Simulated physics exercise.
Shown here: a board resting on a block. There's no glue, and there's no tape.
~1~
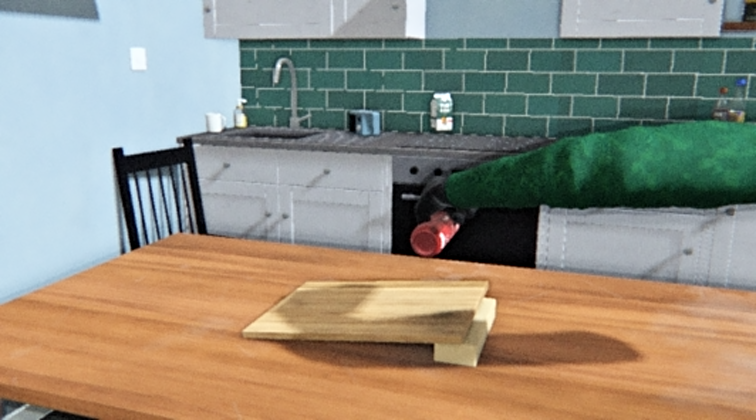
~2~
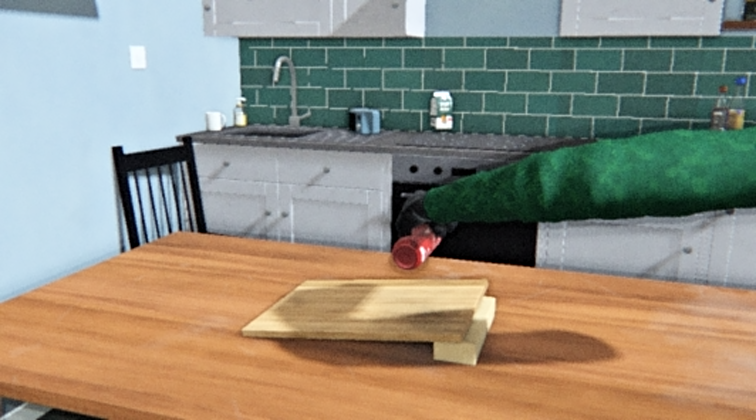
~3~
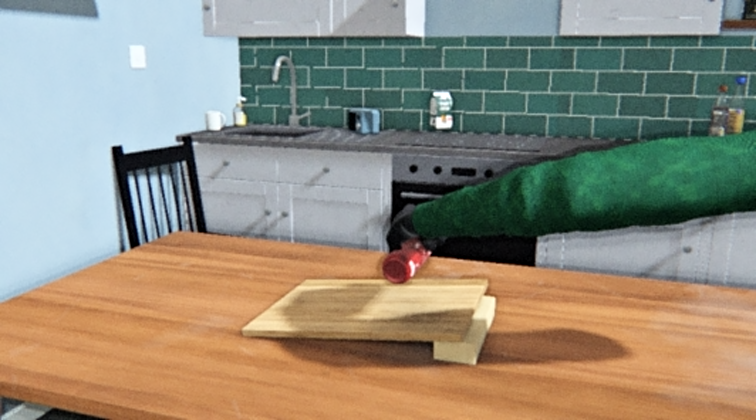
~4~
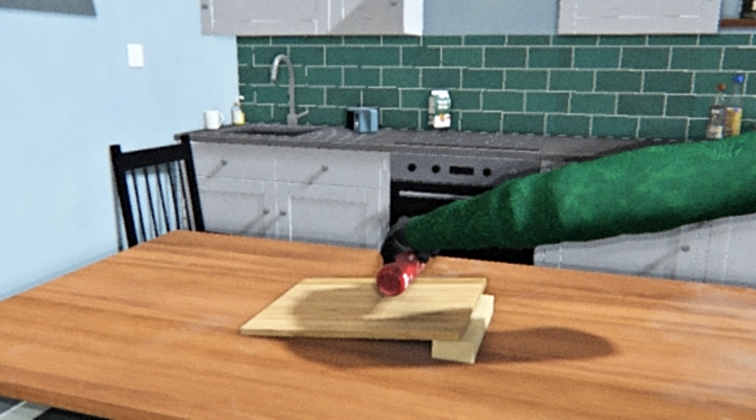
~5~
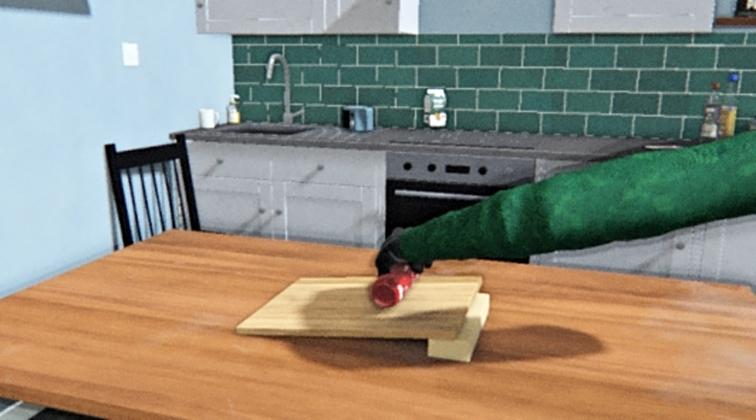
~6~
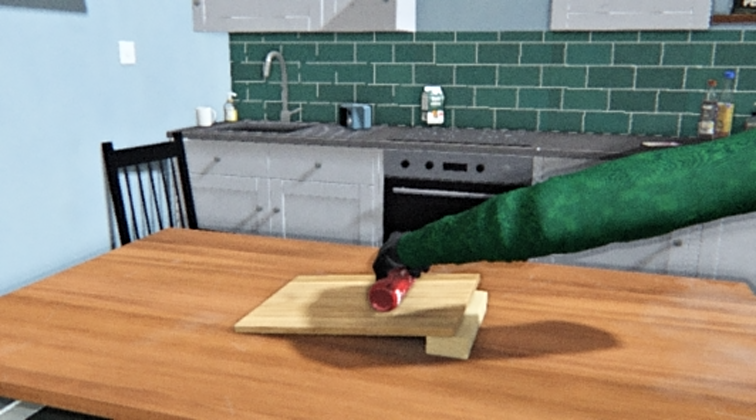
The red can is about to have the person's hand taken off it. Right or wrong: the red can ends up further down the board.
Right - it moves down the board.
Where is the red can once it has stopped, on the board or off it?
Watch the red can: It goes over the edge.
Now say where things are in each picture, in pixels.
The first picture shows still above its spot; red can (437, 230).
The second picture shows still above its spot; red can (418, 243).
The third picture shows still above its spot; red can (408, 257).
The fourth picture shows still above its spot; red can (402, 269).
The fifth picture shows still above its spot; red can (397, 280).
The sixth picture shows in place under the hand; red can (395, 283).
Then, 0.90 s on from there, red can shifted well along near (298, 285).
Then, 1.50 s on from there, red can now off the board.
Then, 2.20 s on from there, things are still on the move.
Then, 2.60 s on from there, as before.
In the end, off the board, red can. The red can runs down the board.
